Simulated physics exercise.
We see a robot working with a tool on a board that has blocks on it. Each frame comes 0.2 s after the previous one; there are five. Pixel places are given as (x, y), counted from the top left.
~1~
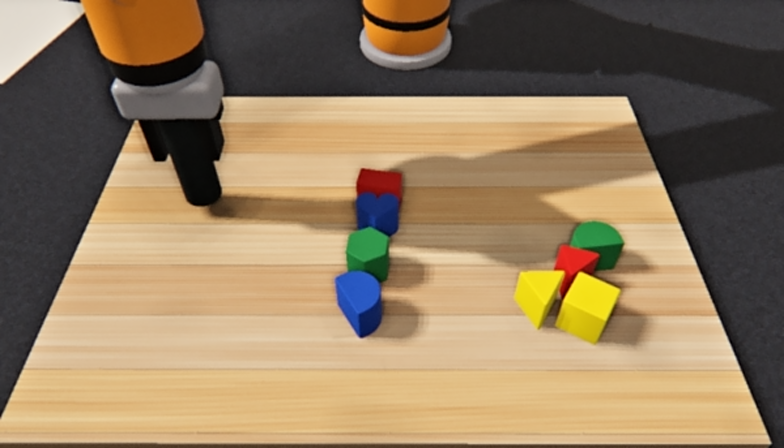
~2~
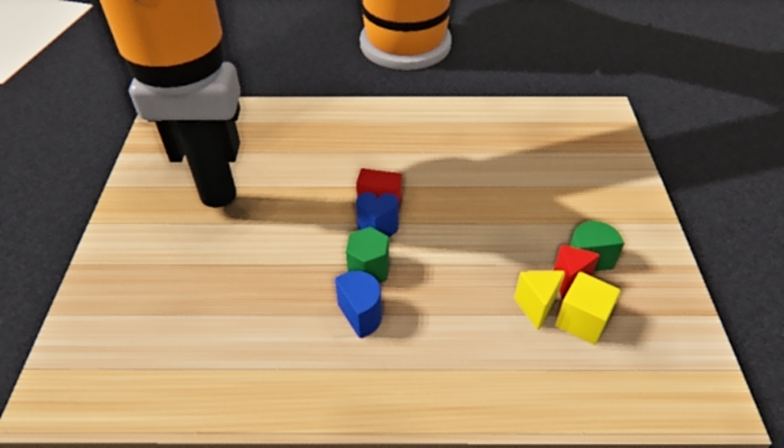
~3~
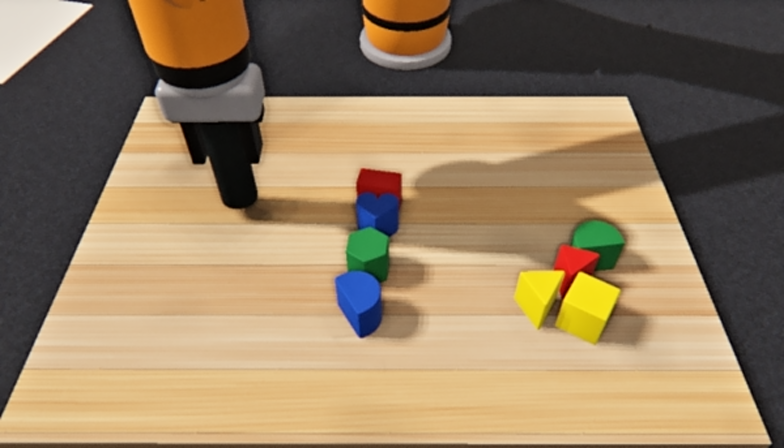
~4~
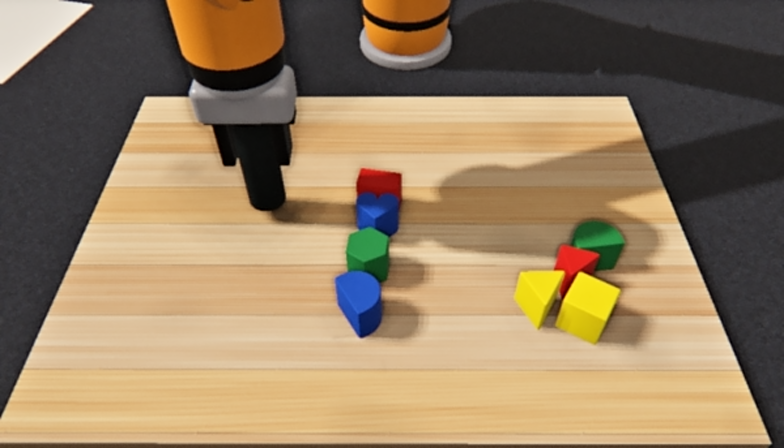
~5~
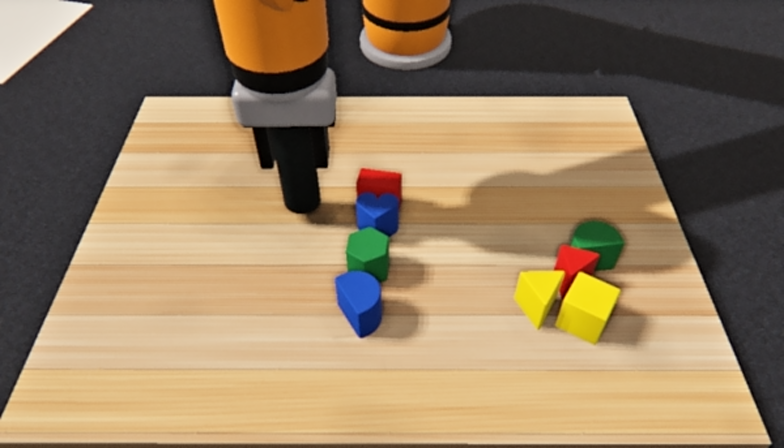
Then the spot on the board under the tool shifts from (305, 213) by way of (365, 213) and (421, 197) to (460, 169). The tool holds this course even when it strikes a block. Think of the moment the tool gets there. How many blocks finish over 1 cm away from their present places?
I foresee two blocks being moved.
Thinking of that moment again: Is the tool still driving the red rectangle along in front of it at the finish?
Yes, that is how it ends up.
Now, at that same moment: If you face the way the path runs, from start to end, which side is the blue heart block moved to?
It goes toward the right-hand side.
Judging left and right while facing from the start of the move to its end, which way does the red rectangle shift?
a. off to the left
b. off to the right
a (off to the left)
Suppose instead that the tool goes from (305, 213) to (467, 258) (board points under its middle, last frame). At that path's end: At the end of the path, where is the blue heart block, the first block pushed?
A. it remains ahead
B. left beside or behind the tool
Option A.
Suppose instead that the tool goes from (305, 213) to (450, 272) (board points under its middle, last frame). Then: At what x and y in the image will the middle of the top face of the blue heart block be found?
Answer: (454, 212).
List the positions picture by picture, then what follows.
The first picture shows lower end of the tool (204, 194), tops of blocks, green hexagon (367, 243), blue heart block (377, 203), red rectangle (379, 178).
The second picture shows tool (219, 195), blocks as before.
The third picture shows tool (240, 197), blocks as before.
The fourth picture shows tool (268, 199), blocks as before.
The fifth picture shows tool (303, 201), green hexagon (367, 243), blue heart block (377, 203), red rectangle (379, 178).
What follows on the original path. One third of the way, tool (365, 202); blue heart block (393, 207), turned 25° clockwise; red rectangle (403, 173), turned 15° anticlockwise.
Two thirds of the way, tool (422, 185); blue heart block (403, 209), turned 65° clockwise; red rectangle (447, 150), turned 55° anticlockwise.
At the end, tool (461, 157); green hexagon not moved; blue heart block (403, 209), turned 65° clockwise; red rectangle (482, 122), turned 70° anticlockwise.
